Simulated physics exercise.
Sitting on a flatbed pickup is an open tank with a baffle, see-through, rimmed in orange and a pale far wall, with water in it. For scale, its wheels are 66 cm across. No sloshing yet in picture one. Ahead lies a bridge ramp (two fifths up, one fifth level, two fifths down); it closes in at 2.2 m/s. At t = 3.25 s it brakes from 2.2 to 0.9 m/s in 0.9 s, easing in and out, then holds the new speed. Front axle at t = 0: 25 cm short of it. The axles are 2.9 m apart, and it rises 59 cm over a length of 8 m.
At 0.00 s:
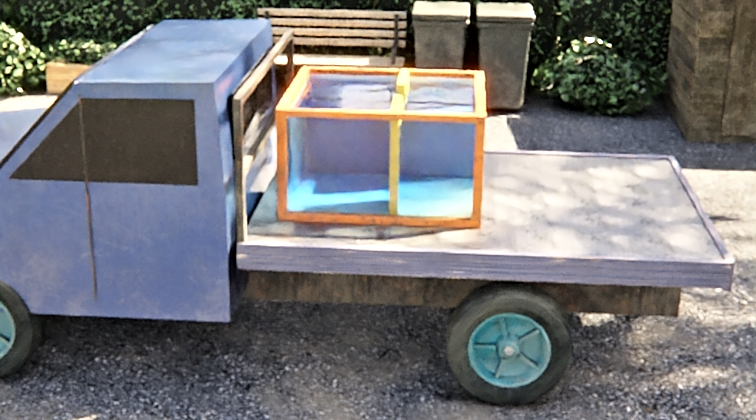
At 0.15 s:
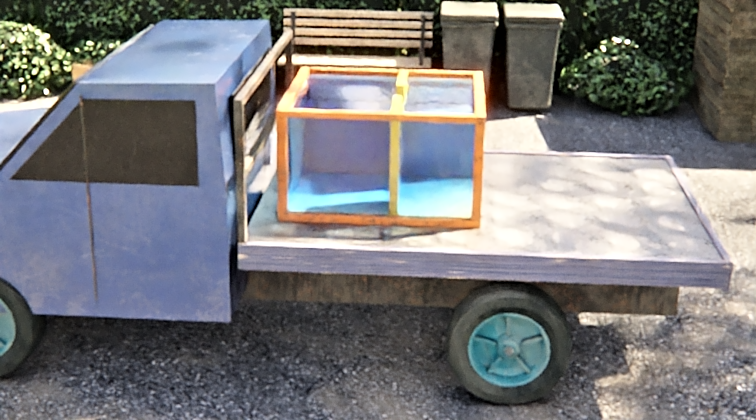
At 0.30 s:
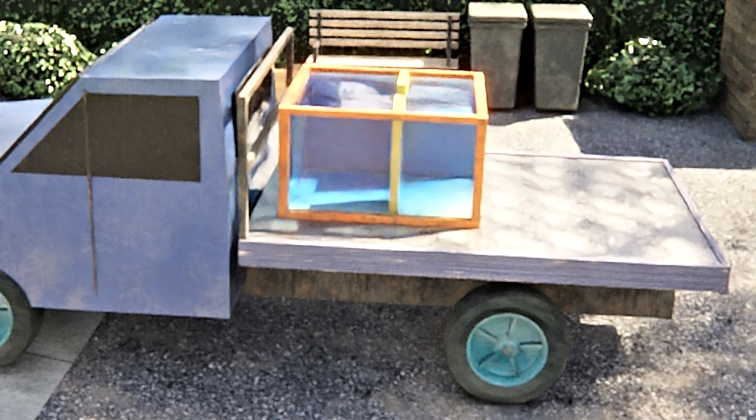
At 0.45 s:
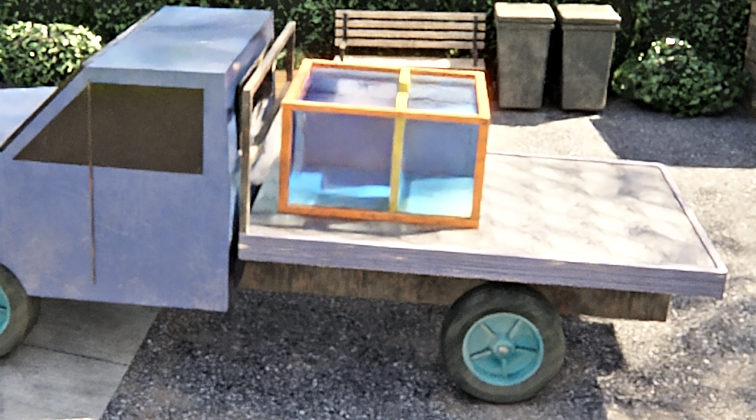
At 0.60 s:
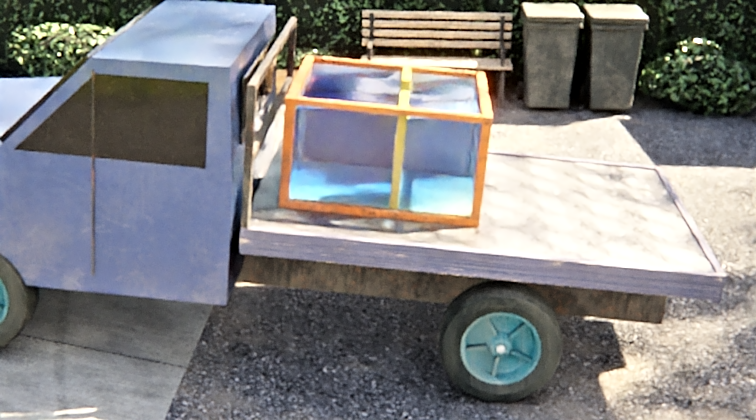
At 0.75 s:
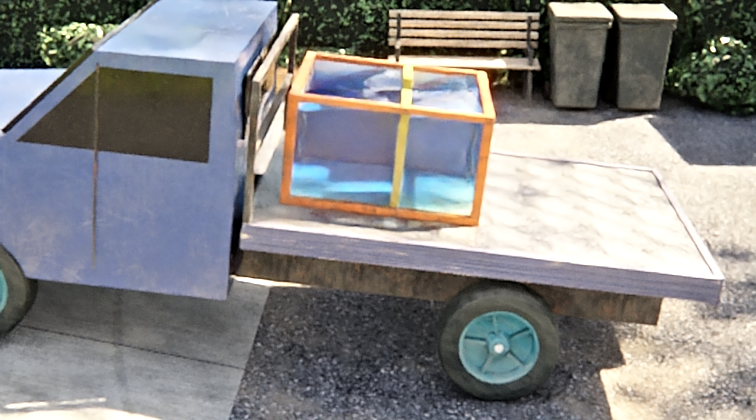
A dusty blue flatbed pickup, seen side-on from slightly above, faces left on a sunlit gravel yard backed by hedges. Behind its cab sits an orange-rimmed, see-through tank of bluish water with a yellow divider, above a teal-hubbed rear wheel, with a bench and two grey bins beyond. The truck rolls left, the camera keeping alongside, and its nose lifts gently on a pale ramp as the water rises slightly towards the back.
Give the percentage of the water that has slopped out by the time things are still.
Roughly 16 percent.
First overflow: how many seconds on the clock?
At roughly 1.5 s.
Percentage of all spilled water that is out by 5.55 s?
I'd say some 100 percent by then.
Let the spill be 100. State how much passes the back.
Fraction of spill: Roughly 20%.
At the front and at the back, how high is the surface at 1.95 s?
Front: 44 cm; back: 56 cm.
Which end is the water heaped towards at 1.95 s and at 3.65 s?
Tilt: Towards the aft end, then towards the fore end.
By 1.95 s front 45 cm, middle 50 cm, back 57 cm above the floor; the loss stands at 3 per cent, over the back.
By 3.65 s front 64 cm, middle 47 cm, back 33 cm above the floor; the loss stands at 5 per cent, over the back.
By 5.55 s front 45 cm, middle 43 cm, back 44 cm above the floor; the loss stands at 16 per cent, mostly over the front, some over the back.
By 7.99 s the loss stands at 16 per cent, mostly over the front, some over the back, 78 of 485 litres.
